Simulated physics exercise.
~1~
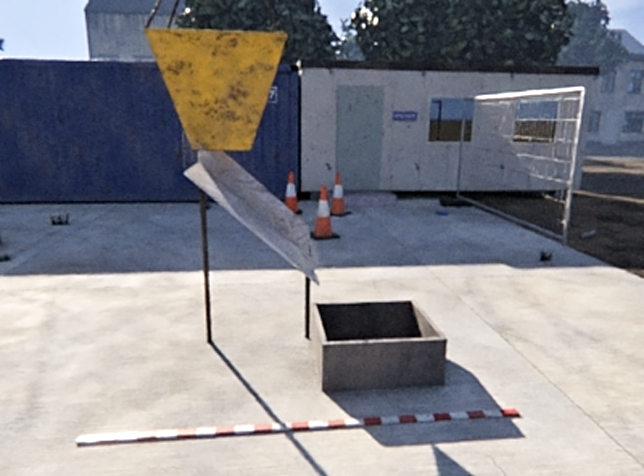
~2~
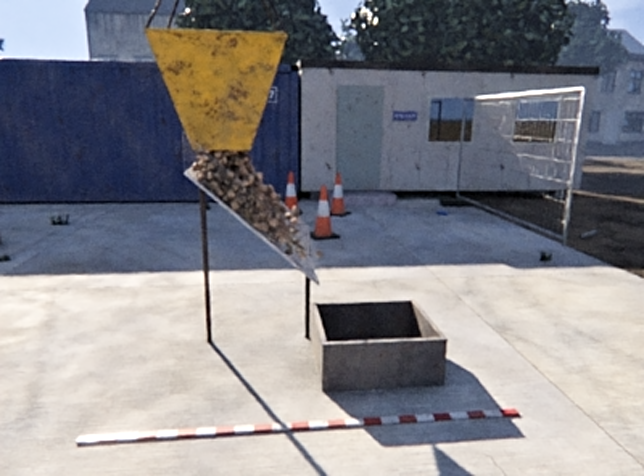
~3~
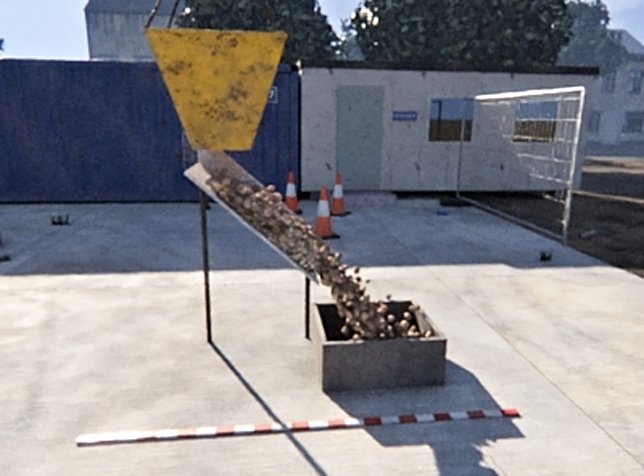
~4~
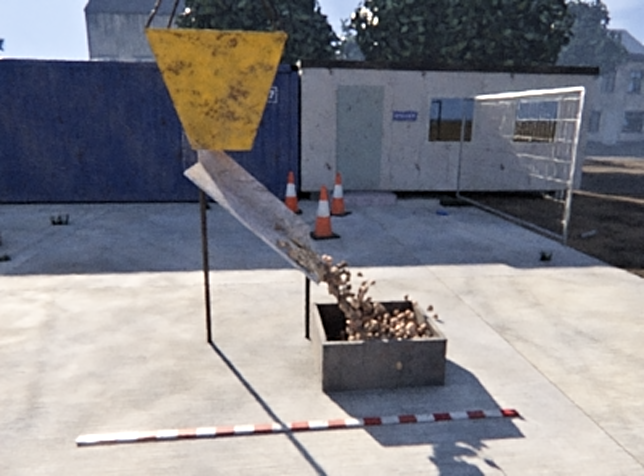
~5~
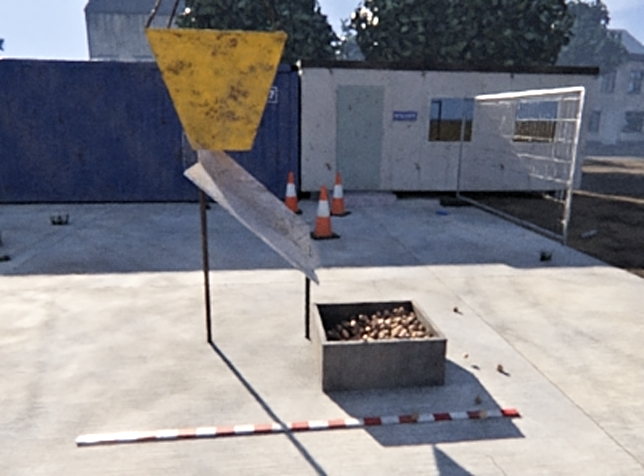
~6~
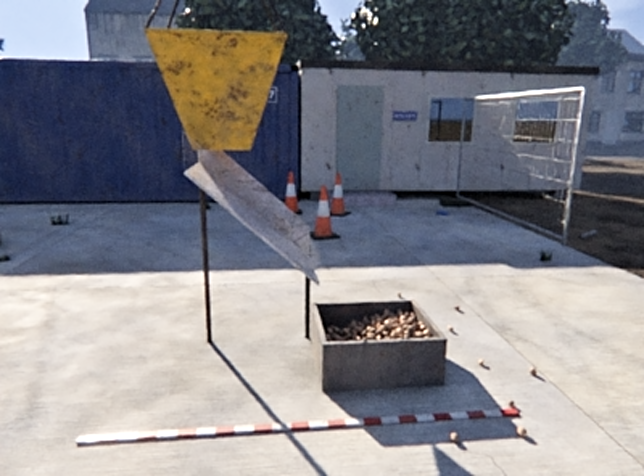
On a sunlit concrete yard, round stones pour from a hanging yellow hopper onto a sloping steel chute, slide down to the right and drop into an open square bin. Nearly all settle inside, while a few scatter across the ground to its right.
